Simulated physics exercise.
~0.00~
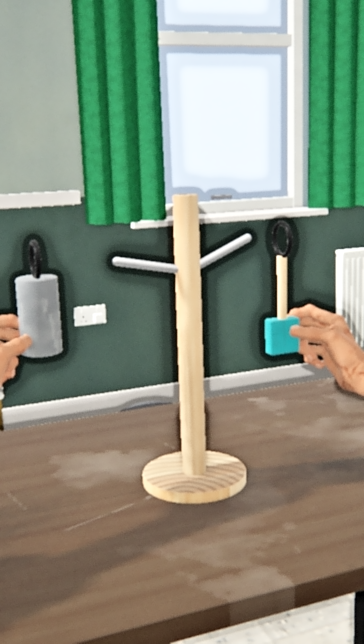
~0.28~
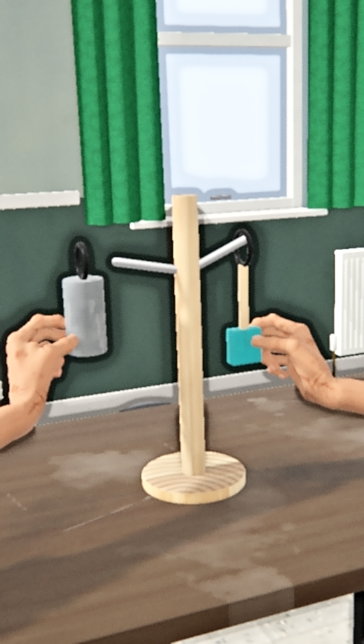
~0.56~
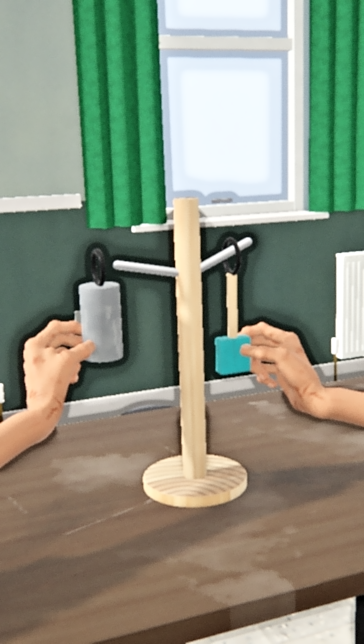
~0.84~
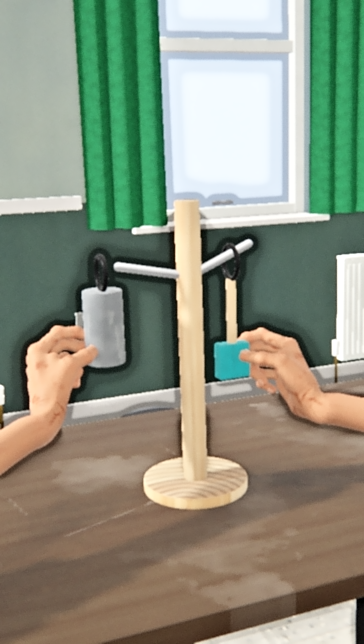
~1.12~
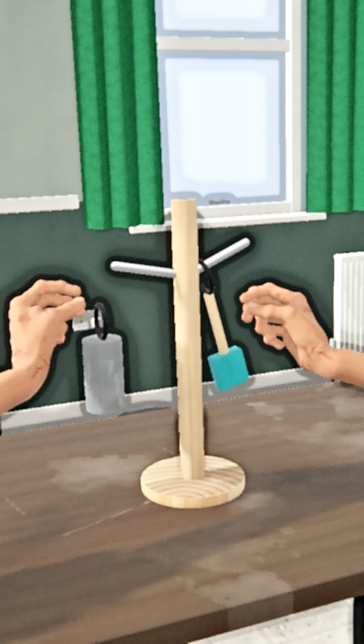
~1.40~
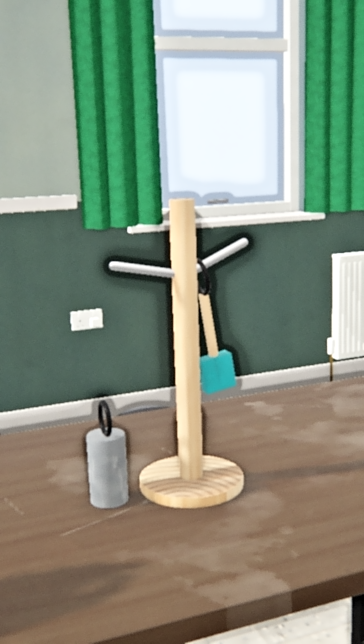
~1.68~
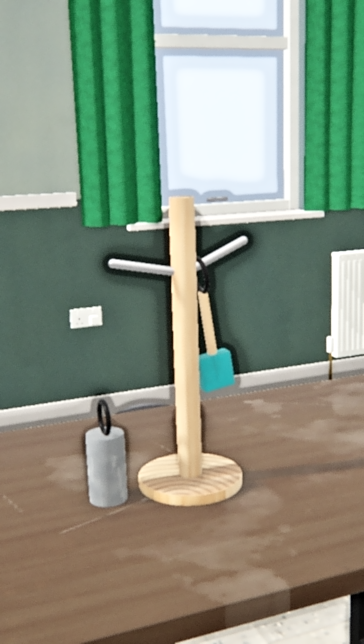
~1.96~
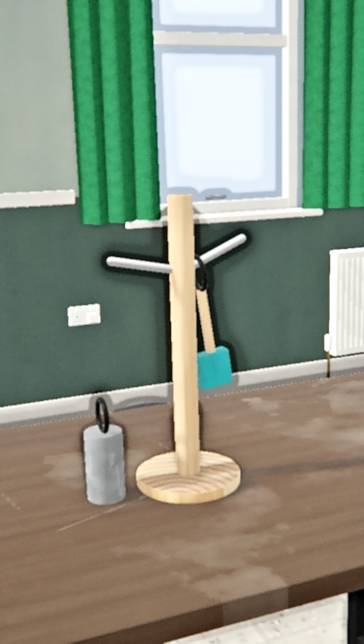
A grey lantern-like cylinder and a turquoise brush, each with a dark ring on top, are carried by two hands toward a wooden stand with two pale pegs. The cylinder moves right to the left peg while the brush moves left to the right peg, and both are lowered slightly. The hands hold them there briefly, then let go and draw back. The cylinder drops from the left peg, while the brush tilts on the right one. Finally, the cylinder stands upright on the table beside the base, and the brush hangs still at a slant.
